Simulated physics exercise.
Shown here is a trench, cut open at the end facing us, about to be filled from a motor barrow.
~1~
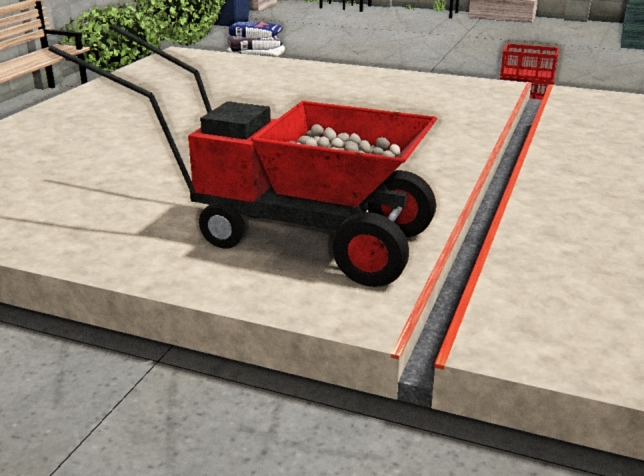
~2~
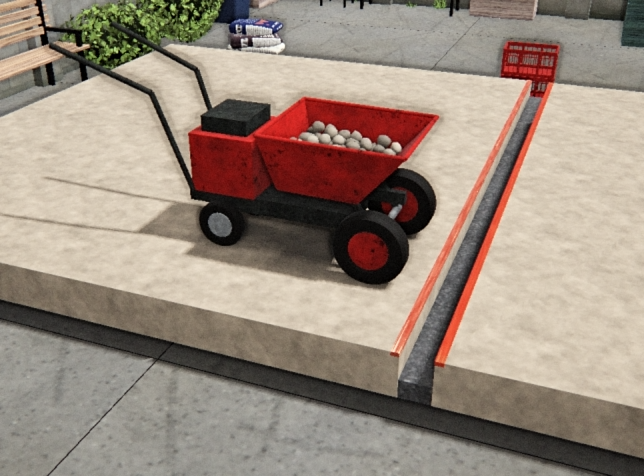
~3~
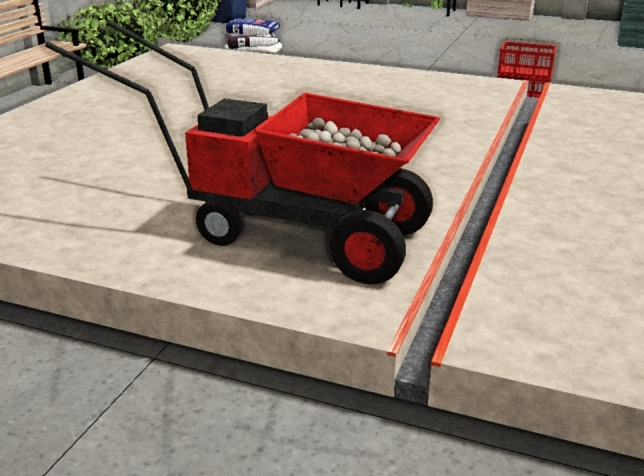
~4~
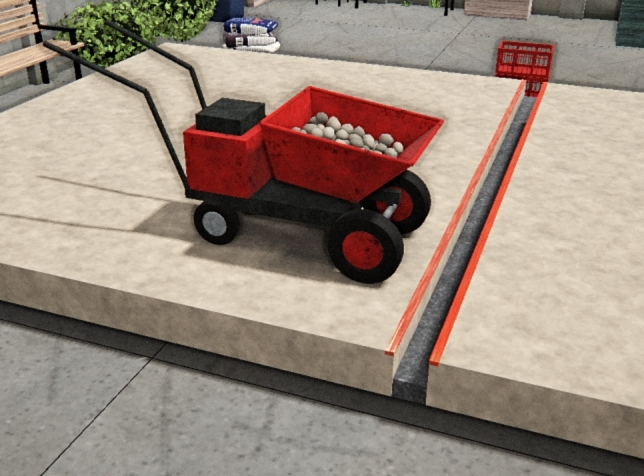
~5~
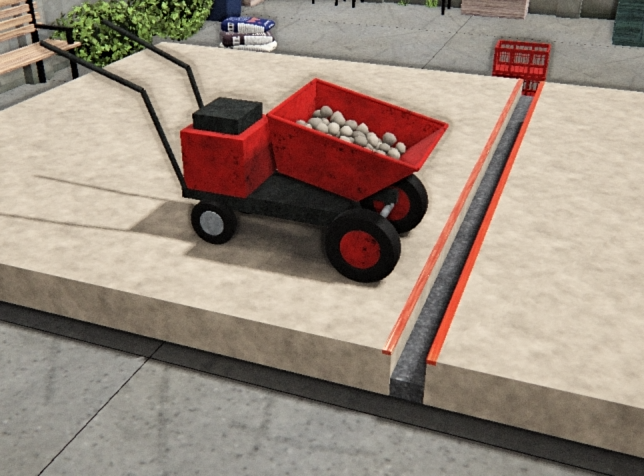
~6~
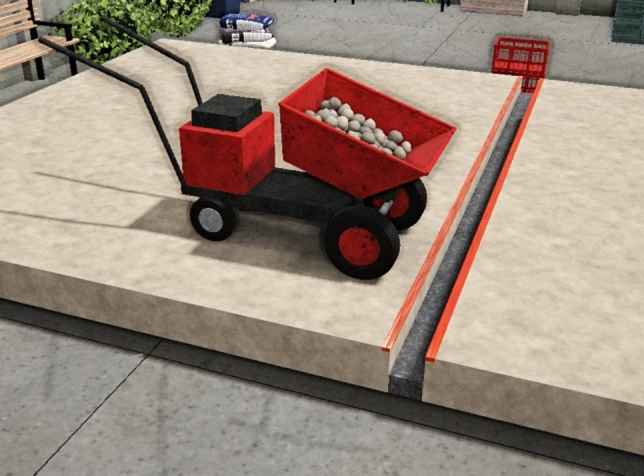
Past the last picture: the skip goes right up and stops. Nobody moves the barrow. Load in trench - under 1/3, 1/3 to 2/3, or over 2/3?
Inside: Below one third.
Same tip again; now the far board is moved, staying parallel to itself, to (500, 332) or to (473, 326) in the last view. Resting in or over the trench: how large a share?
Estimated share: Try 1 approx. 60 in a hundred, try 2 approx. 20 in a hundred.
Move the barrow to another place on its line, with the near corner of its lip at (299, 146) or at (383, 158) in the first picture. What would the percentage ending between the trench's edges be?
40 % and 10 %.
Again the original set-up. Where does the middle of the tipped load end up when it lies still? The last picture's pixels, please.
Near (522, 270).
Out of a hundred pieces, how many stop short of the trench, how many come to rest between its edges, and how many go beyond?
Roughly short 0 per cent, between 0 per cent, beyond 100 per cent.
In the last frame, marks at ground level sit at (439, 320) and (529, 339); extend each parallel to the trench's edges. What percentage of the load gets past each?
Close to 100 and 30 per cent respectively.
Just after the last frame, skip tipped steeply; every one in the skip.
A moment on, skip tipped right over; the larger part in the skip; roughly a quarter beyond it; just a few falling.
Further on, skip tipped right over; just a few in the skip; almost all beyond it.
When it is over, skip tipped right over; not one in or heaped over the trench; every one beyond it.
